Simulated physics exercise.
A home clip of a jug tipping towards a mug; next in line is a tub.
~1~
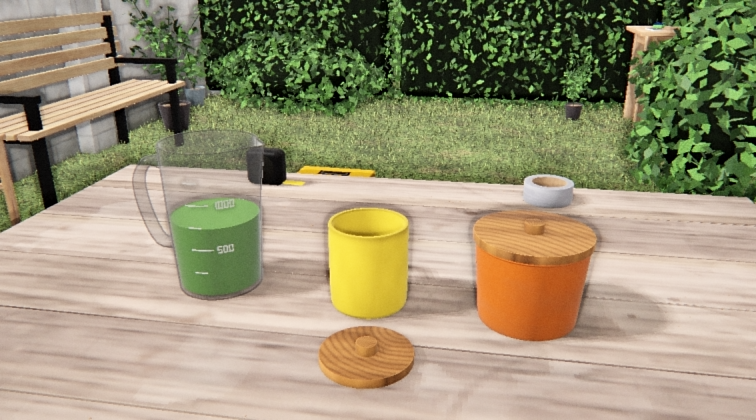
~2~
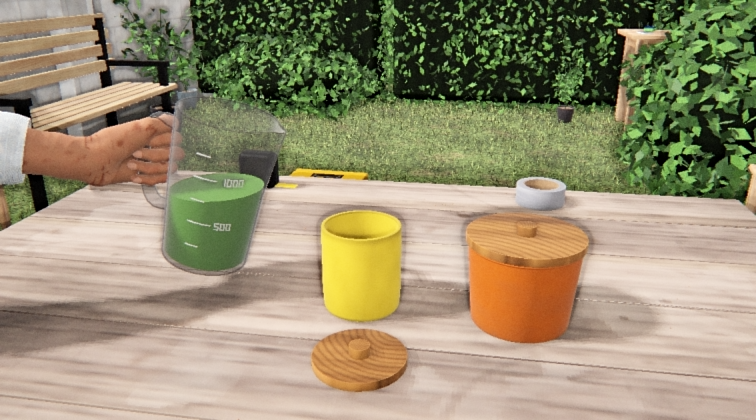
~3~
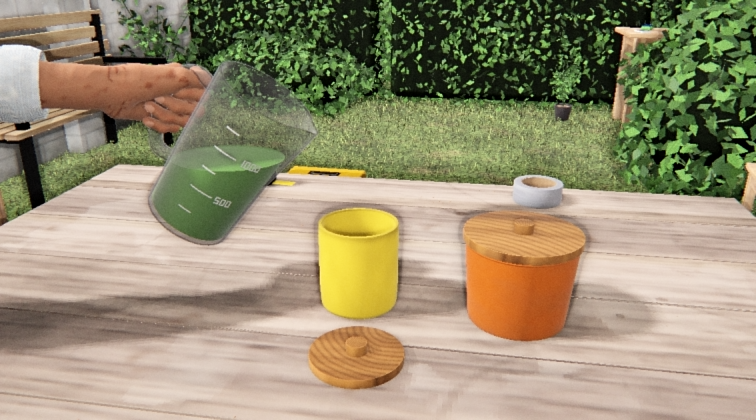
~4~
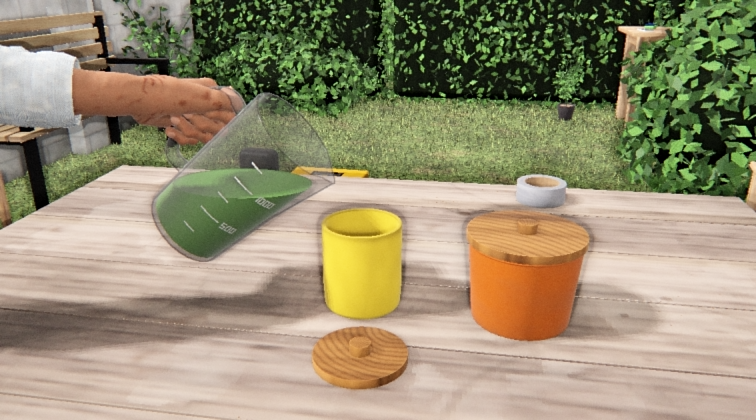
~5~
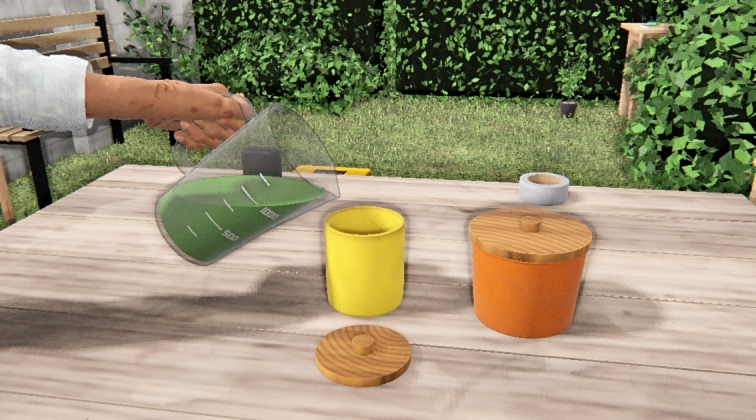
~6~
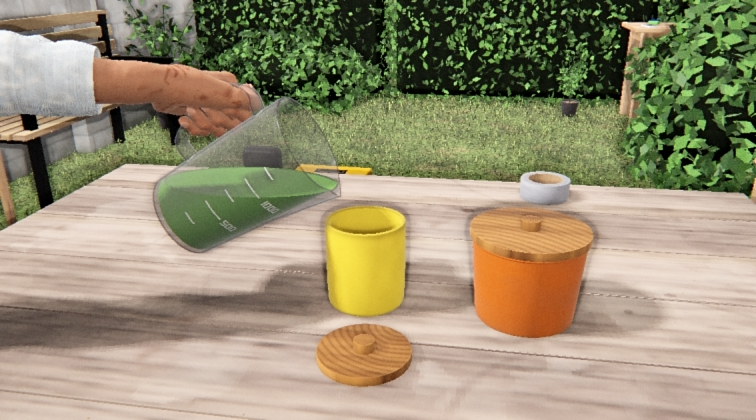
On a garden table, a hand lifts a jug of green liquid and tilts it rightward.
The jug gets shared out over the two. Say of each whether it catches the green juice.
My prediction: The mug will scoop it up. The tub will turn it aside.
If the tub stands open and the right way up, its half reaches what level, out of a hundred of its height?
Fill level: Approx. 40 % of height.
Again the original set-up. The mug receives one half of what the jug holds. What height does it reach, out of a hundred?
About 65 per cent of its height.
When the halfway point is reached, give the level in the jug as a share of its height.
About 25 per cent of the height.
A moment on, the green juice goes into the mug.
Further on, it hits the lid of the tub and runs off.
When it is over, the mug has its share inside; the tub is empty, in a puddle.
